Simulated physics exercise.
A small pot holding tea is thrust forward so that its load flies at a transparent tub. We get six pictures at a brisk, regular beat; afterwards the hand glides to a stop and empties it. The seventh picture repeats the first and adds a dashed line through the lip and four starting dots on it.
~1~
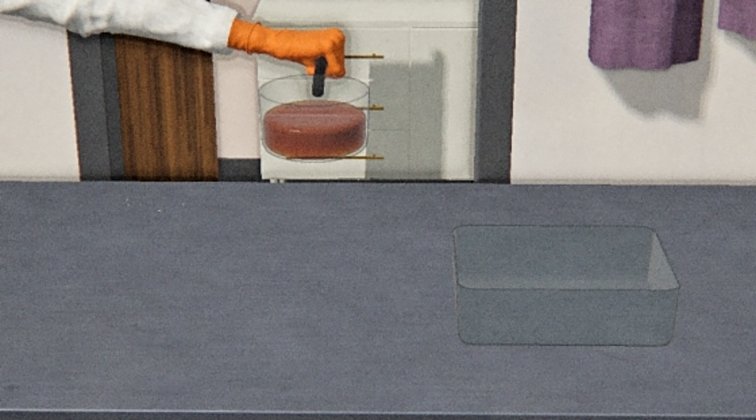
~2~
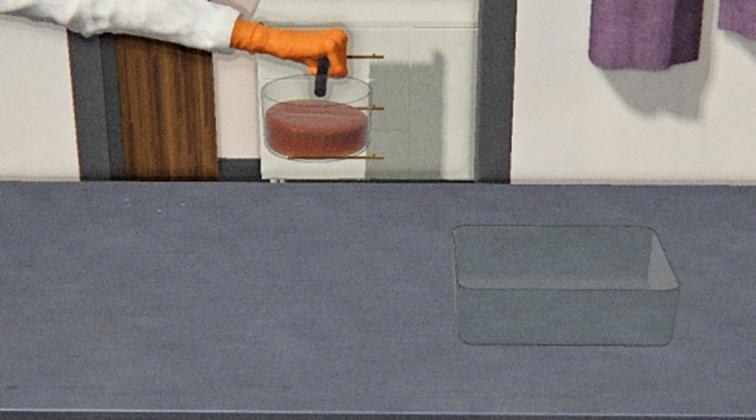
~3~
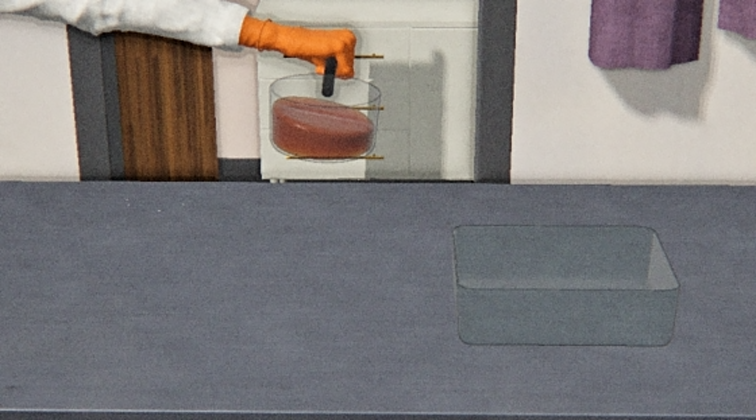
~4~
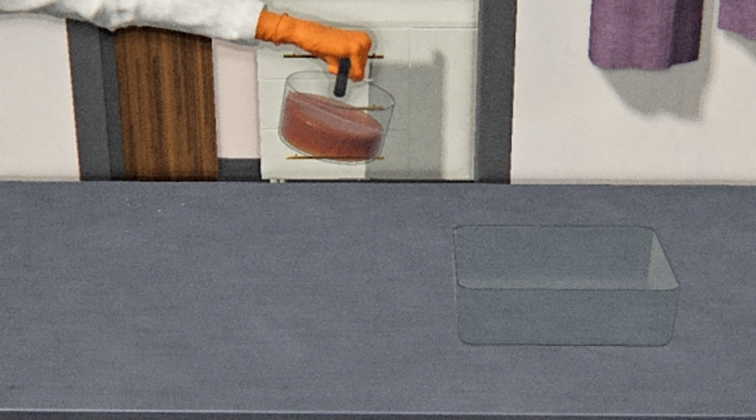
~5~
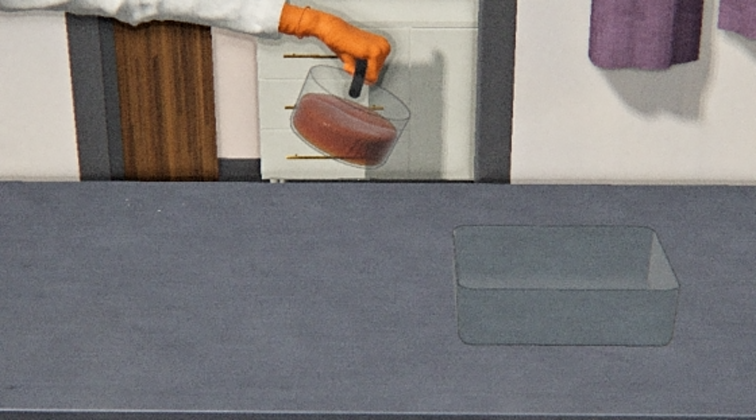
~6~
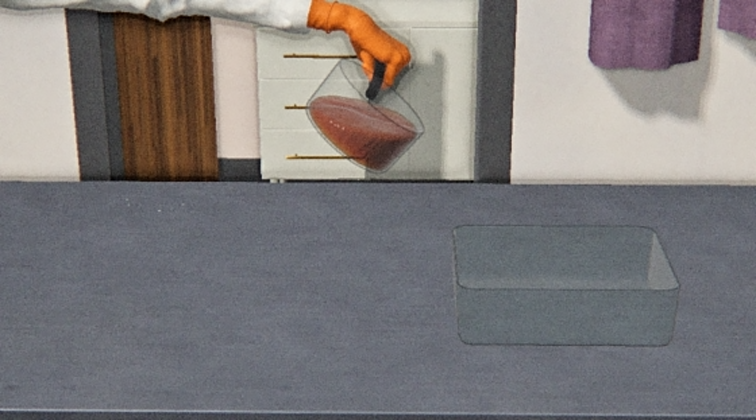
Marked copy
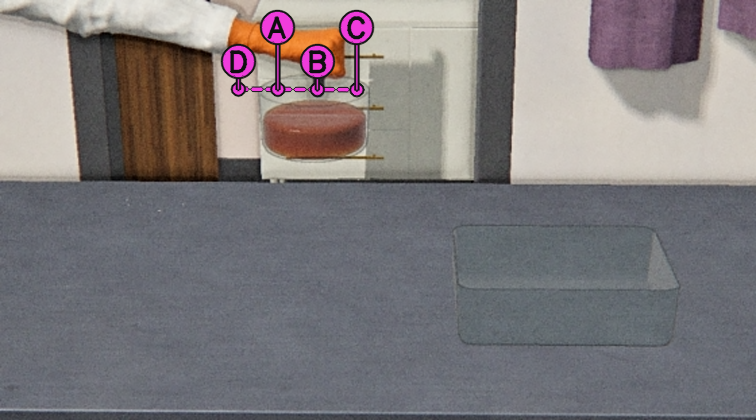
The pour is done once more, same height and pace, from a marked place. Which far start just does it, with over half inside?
B will do.
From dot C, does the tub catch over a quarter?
Yes.
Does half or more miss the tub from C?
No, not at all.
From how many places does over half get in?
Two of the four.
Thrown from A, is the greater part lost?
Yes, it does.
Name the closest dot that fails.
It is A.
On the marked copy, A at (277, 89); B at (317, 89); C at (356, 89); D at (238, 89).
For dot A, about 19 % lands in the tub, 78 % falls short and 3 % goes beside or beyond.
For dot B, about 66 % lands in the tub, 21 % falls short and 13 % goes beside or beyond.
For dot C, about 85 % lands in the tub, 3 % falls short and 12 % goes beside or beyond.
For dot D, about 0 % lands in the tub, 99 % falls short.
